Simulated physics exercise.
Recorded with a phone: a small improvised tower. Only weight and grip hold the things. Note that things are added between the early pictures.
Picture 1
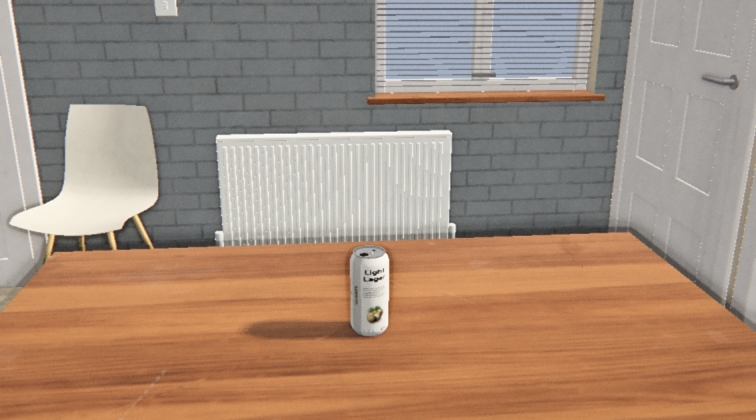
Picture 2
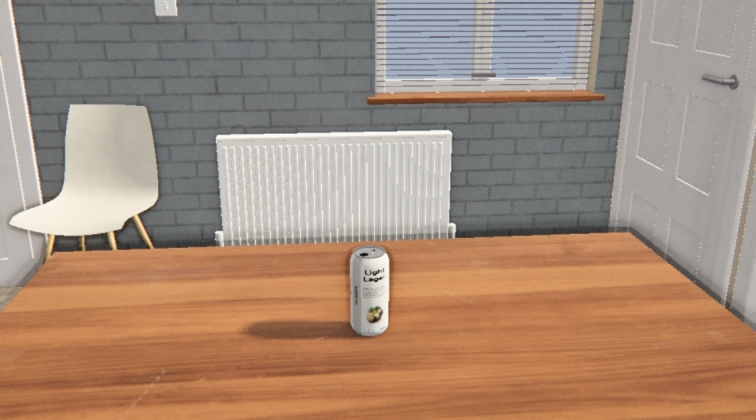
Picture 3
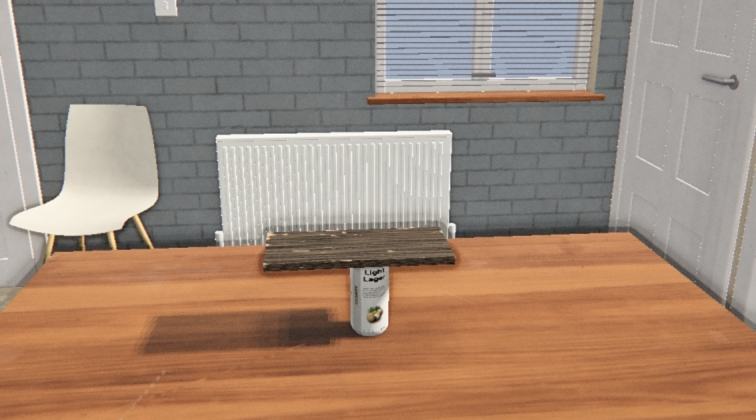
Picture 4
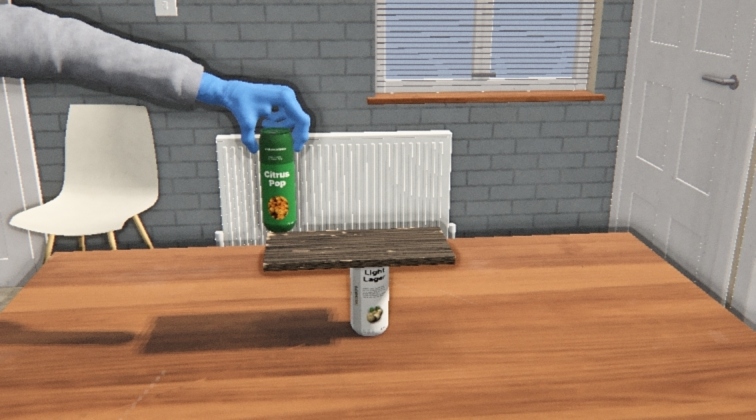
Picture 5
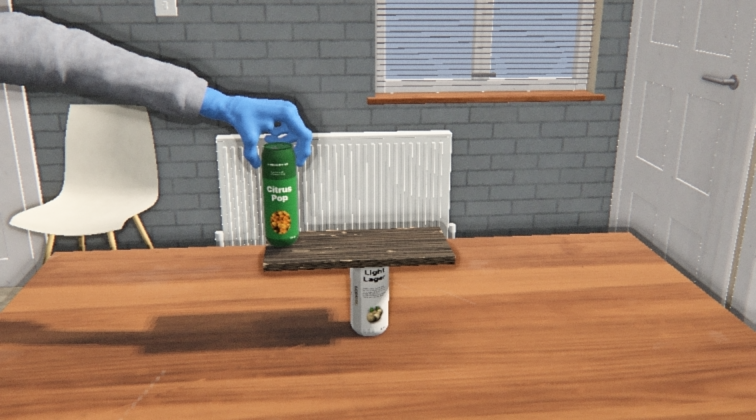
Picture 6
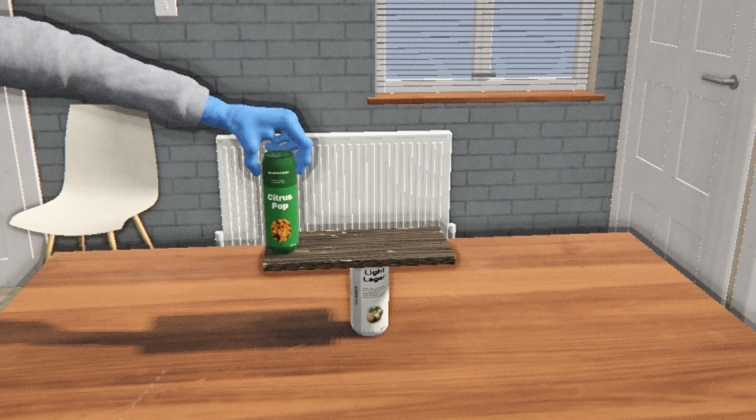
On a wooden table, a dark board appears atop a white can, and a blue-gloved hand lowers a green can onto its left end.
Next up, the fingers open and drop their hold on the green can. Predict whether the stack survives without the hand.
It falls down.
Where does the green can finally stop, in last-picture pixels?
Roughly pixel (242, 328) in the last picture.
Then, 0.40 s later than the last frame, green can now fallen; black board tilted by 62°.
Then, 1.00 s later than the last frame, black board now fallen; white can tilted by 74°.
When it is over, fallen, black board, green can and white can. End places, in pixels of the last picture, green can near (242, 328). The stack loses its balance.
